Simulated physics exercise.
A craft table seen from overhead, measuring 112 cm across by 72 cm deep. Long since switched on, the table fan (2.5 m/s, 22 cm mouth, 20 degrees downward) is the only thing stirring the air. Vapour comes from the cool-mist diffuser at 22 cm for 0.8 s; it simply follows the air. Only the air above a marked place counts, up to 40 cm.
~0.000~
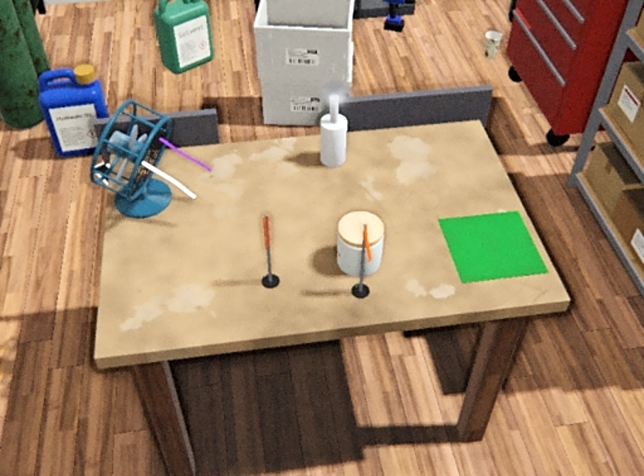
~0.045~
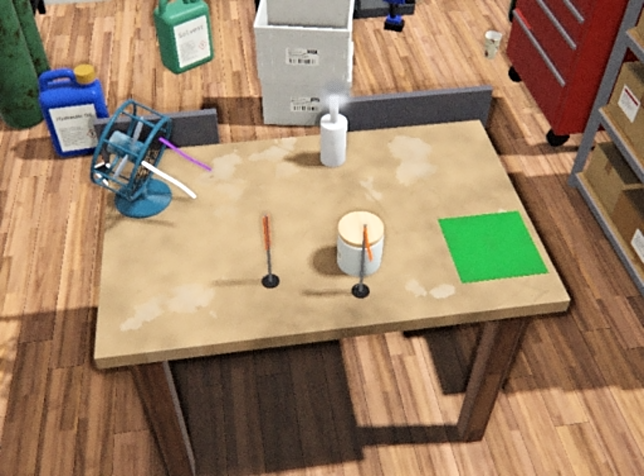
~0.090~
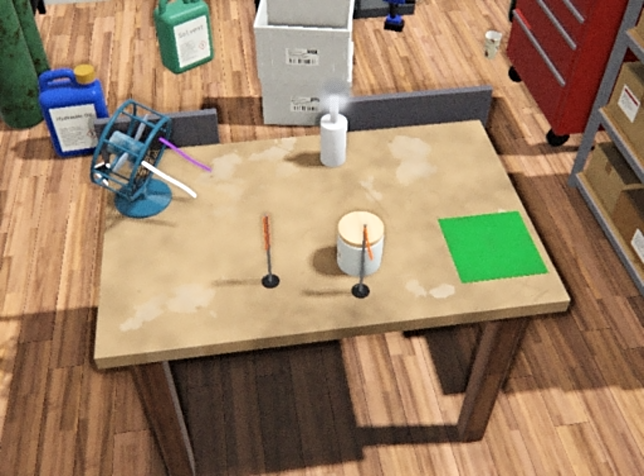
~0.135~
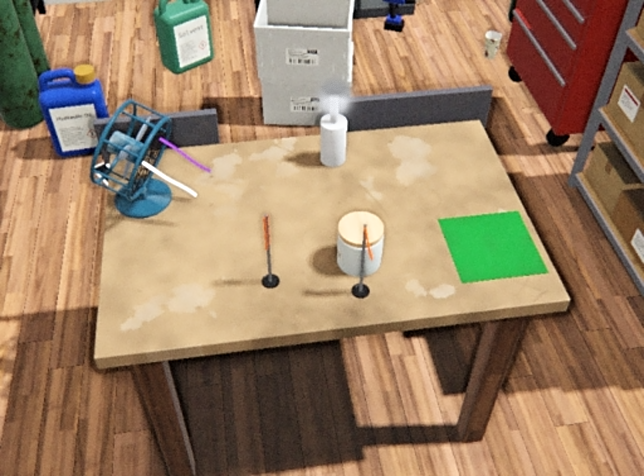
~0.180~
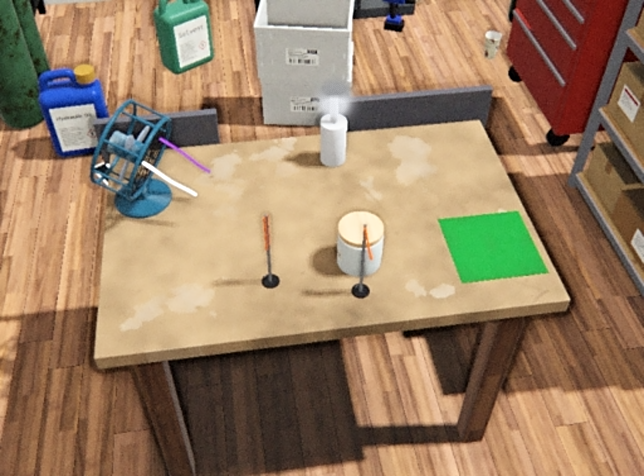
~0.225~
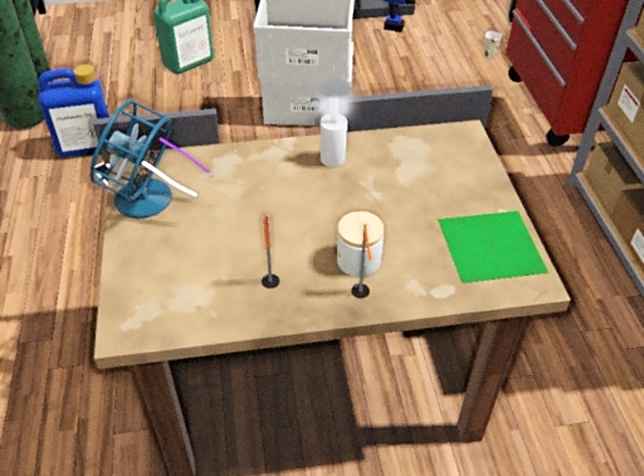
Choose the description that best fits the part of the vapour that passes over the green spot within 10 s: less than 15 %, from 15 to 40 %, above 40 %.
Under 15 %.
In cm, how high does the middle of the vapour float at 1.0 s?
Middle height: Approx. 16 cm.
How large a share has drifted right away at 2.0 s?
My guess is close to 15 %.
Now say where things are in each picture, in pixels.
In the first picture, the vapour is thickest near (335, 94), the cool-mist diffuser stands at (334, 108) and the table fan is at (132, 150).
In the second picture, the vapour is thickest near (335, 96) and the green spot is centred on (491, 246).
In the third picture, the vapour is thickest near (334, 97), a ribbon ends at (268, 248) and a ribbon ends at (372, 259).
In the fourth picture, the vapour is thickest near (334, 98) and the top of a jar is at (361, 227).
In the fifth picture, the vapour is thickest near (334, 99).
In the sixth picture, the vapour is thickest near (334, 100), a ribbon ends at (268, 248) and a ribbon ends at (371, 259).
By 1.0 s we count, 0 % has passed over the green spot, with 100 % still about or yet to come, and the middle of the rest is near (333, 125).
By 2.0 s we count, 3 % has passed over the green spot, with 85 % still about or yet to come, and the middle of the rest is near (459, 129).
By 4.0 s we count, 5 % has passed over the green spot, with 7 % still about or yet to come.
By 10.0 s we count, 5 % has passed over the green spot, with 0 % still about or yet to come.
